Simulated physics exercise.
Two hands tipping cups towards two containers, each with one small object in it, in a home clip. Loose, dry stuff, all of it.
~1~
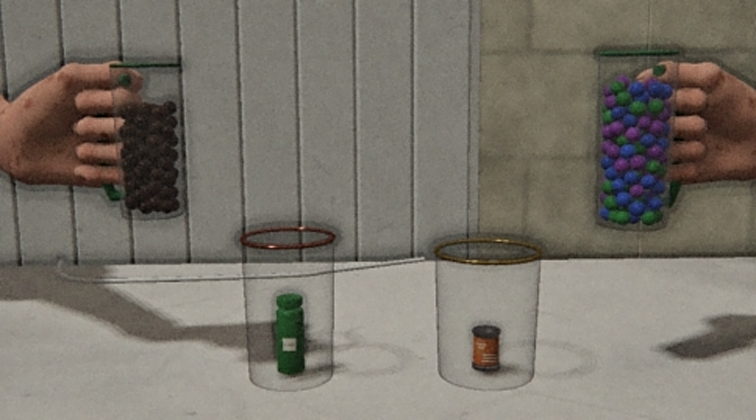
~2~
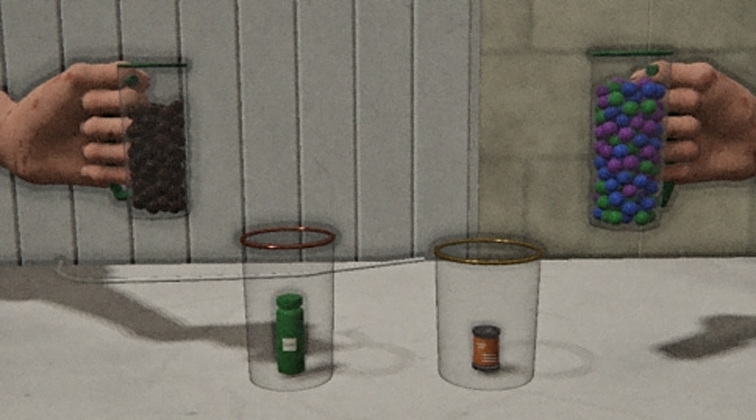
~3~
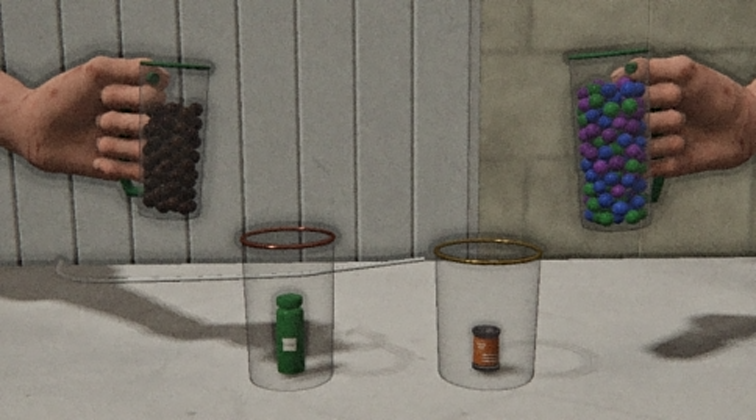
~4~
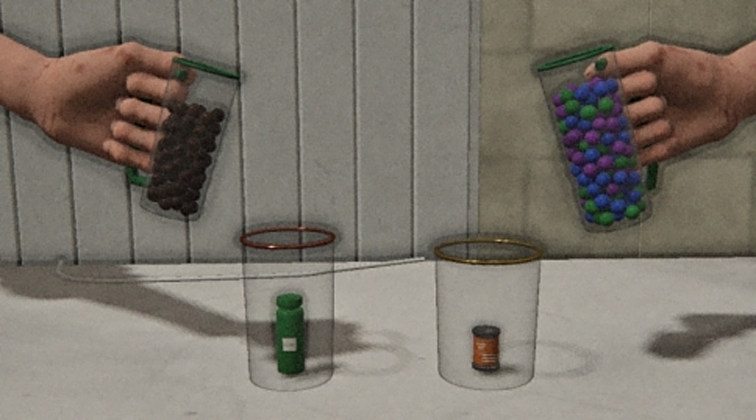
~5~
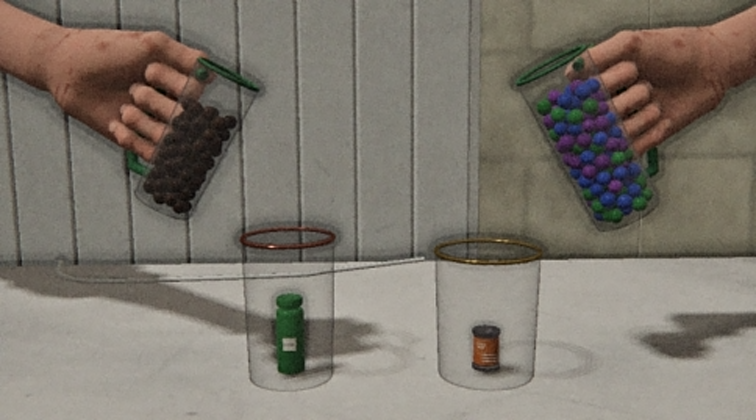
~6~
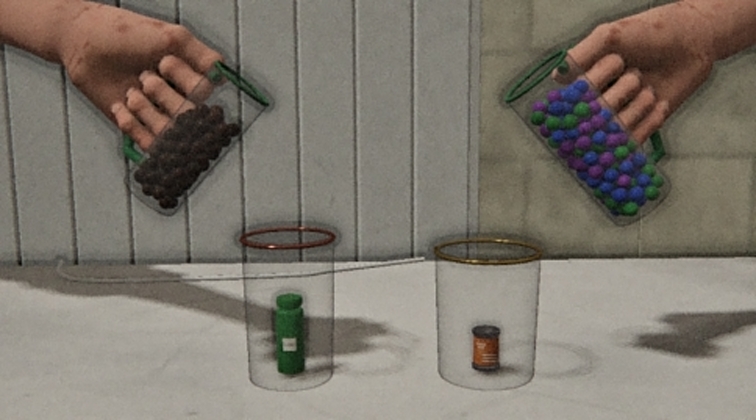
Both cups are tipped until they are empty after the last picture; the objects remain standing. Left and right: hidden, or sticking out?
Left thing pokes through, right thing vanishes from sight.
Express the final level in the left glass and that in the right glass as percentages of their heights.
The left one comes to 45 %, the right one to 60 %.
Then, 0.46 s later than the last frame, left glass empty, all of its cupful still in the cup; right glass empty, all of its cupful still in the cup.
Then, 0.94 s later than the last frame, left glass nearly empty, nearly all of its cupful still in the cup; right glass nearly empty, the larger part of its cupful still in the cup.
Then, 1.52 s later than the last frame, left glass a third full, none of its cupful still in the cup; right glass half full, none of its cupful still in the cup.
When it is over, left glass half full (surface near (290, 311)), nothing beside it; right glass two thirds full (surface near (487, 298)), nothing beside it; the left thing is still showing; the right thing is covered.
